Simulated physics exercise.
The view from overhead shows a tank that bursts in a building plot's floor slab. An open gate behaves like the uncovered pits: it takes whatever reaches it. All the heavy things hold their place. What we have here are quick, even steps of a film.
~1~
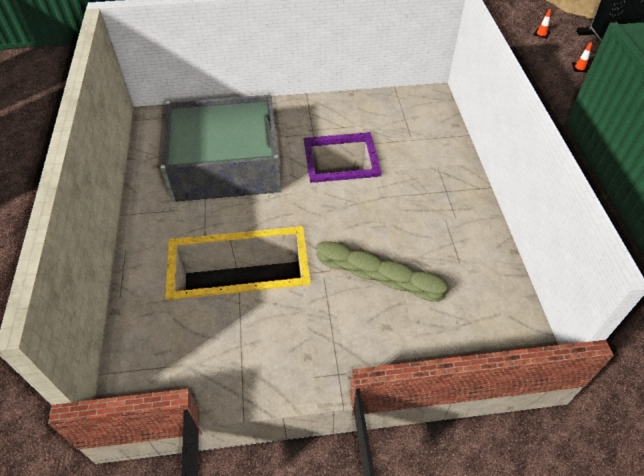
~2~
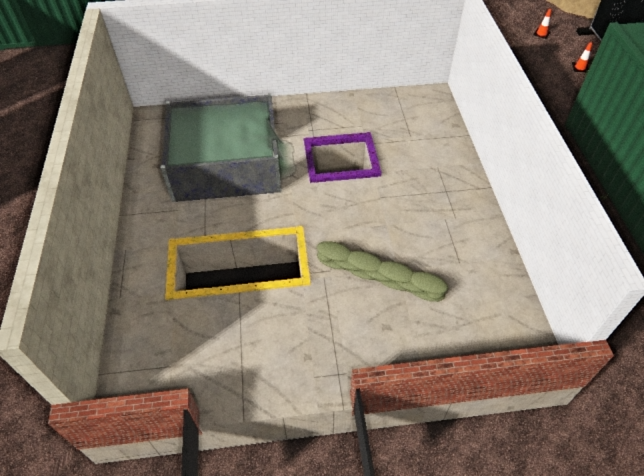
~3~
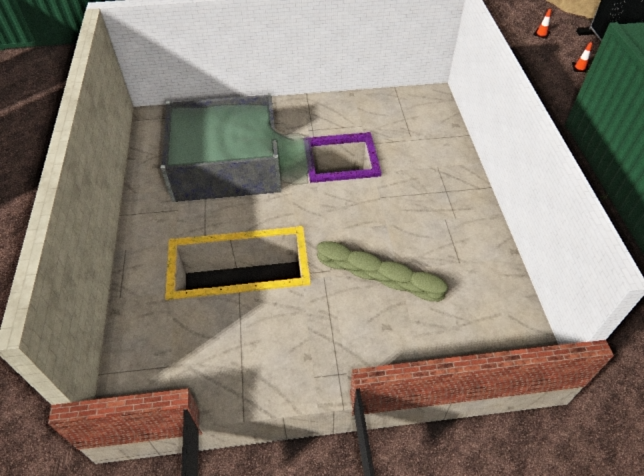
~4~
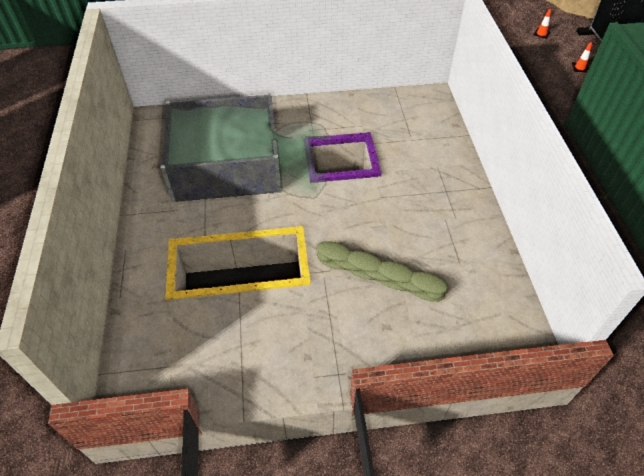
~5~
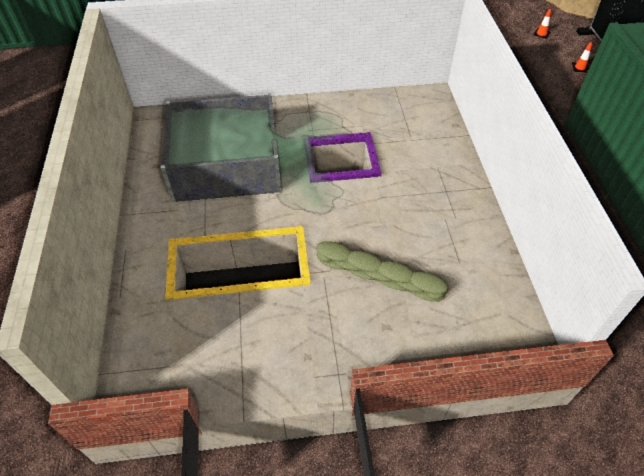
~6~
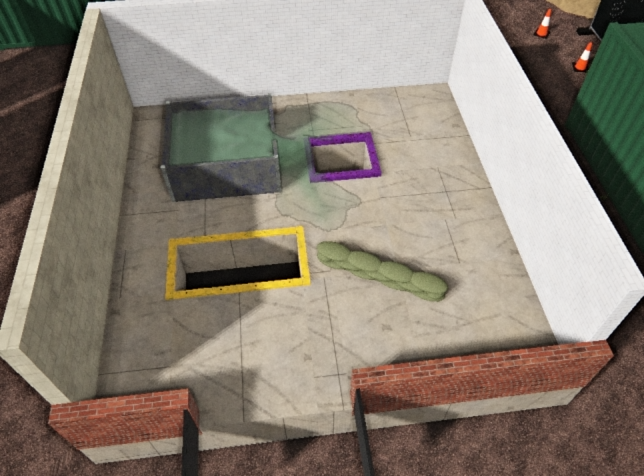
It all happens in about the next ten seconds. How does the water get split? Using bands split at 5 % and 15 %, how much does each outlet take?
I would say the gate draws off under 5 %, the yellow pit draws off under 5 %, the purple pit draws off over 15 %.
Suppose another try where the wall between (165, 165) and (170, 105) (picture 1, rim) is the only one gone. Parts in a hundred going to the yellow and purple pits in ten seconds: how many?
In per cent: Yellow 8, purple 0.
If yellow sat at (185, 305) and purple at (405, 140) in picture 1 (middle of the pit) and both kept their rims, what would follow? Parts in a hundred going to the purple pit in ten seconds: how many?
Purple: 20 %.
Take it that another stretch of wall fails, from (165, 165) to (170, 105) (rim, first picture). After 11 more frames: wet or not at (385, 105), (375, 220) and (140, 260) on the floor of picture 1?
Note, points one to three: Unreached / unreached / reached and soaked.
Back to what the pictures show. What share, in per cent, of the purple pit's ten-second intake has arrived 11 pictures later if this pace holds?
Close to 60 %.
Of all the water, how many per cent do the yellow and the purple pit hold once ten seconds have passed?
The first comes to roughly 2 percent, the second to roughly 42 percent.
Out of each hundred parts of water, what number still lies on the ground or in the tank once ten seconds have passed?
My reading is around 56 percent.
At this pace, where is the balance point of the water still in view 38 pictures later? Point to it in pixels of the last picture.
At roughly (323, 178).
A moment on, water covers 20 % of the floor; the gate 0 %, the yellow pit 0 %, the purple pit 16 %.
Next, water covers 25 % of the floor; the gate 0 %, the yellow pit 0 %, the purple pit 25 %.
Then, water covers 35 % of the floor; the gate 0 %, the yellow pit 0 %, the purple pit 33 %.
Later, water covers 55 % of the floor; the gate 0 %, the yellow pit 1 %, the purple pit 40 %.
In the end, water covers 75 % of the floor; the gate 1 %, the yellow pit 1 %, the purple pit 42 %.
